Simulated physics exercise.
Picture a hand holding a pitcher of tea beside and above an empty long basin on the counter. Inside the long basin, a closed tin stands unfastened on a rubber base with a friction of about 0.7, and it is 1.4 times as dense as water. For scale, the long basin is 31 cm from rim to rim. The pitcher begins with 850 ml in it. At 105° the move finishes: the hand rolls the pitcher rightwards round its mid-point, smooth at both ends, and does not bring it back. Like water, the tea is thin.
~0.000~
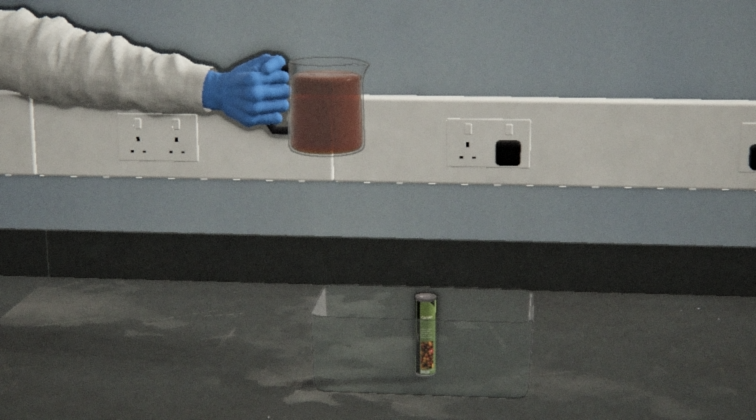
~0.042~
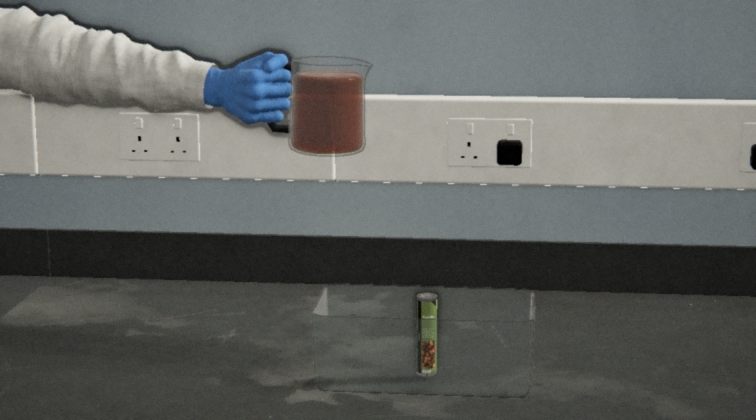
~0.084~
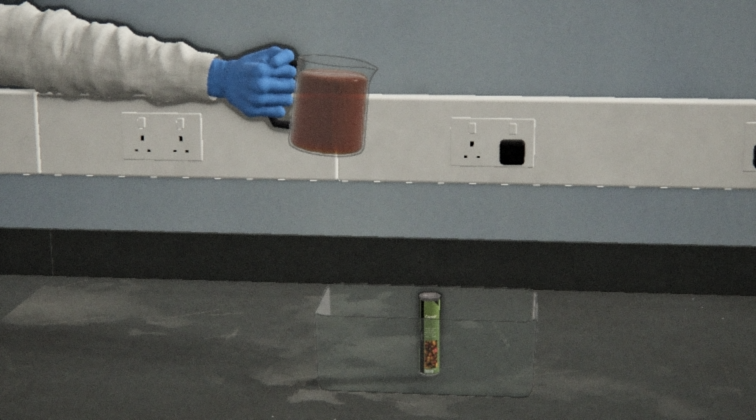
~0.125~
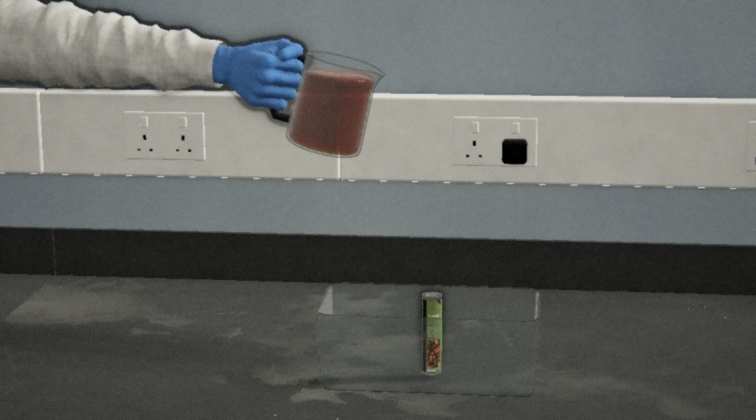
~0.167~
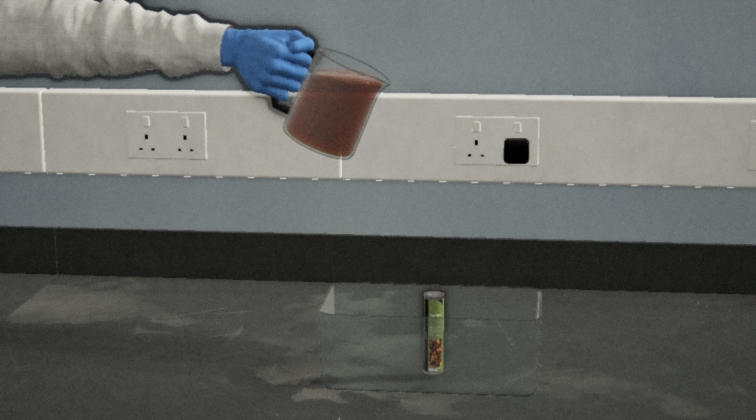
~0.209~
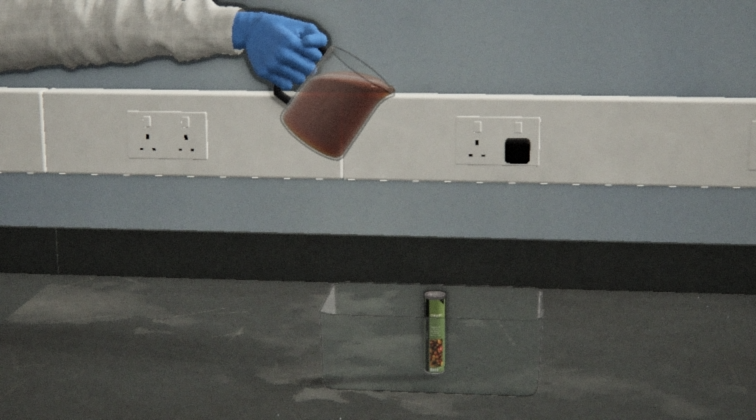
A laboratory-like room with a dark grey counter, a blue-grey wall and white sockets on a pale strip is seen from the front. A blue-gloved hand in a pale sleeve holds a clear pitcher of reddish-brown tea above a faint, clear basin and a slim green tin. The hand smoothly rolls the pitcher rightwards, the tea shifting to its lip, while the view drifts very slightly left.
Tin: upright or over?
Upright.
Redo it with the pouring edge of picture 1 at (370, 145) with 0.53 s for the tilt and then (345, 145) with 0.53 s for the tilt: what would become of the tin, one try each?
Trial 1 - tin tips; trial 2 - tin tips.
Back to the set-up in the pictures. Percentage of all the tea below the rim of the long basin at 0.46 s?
1 %, give or take.
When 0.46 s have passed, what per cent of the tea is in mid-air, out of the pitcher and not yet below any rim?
Roughly 38 percent.
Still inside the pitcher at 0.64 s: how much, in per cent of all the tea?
Around 20 in a hundred.
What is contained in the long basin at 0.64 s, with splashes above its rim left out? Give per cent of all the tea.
Near 38 in a hundred.
Then, 0.46 s in, the tilt is 100° and 61 per cent is still to pour; the tin stands where it began.
Then, 0.64 s in, the tilt is 105° and 21 per cent is still to pour; the tin stands where it began.
Then, 0.82 s in, the tilt is 105° and 6 per cent is still to pour; the tin stands where it began.
Then, 1.03 s in, the tilt is 105° and 1 per cent is still to pour; the tin stands where it began.
Finally, the tin stands where it began.
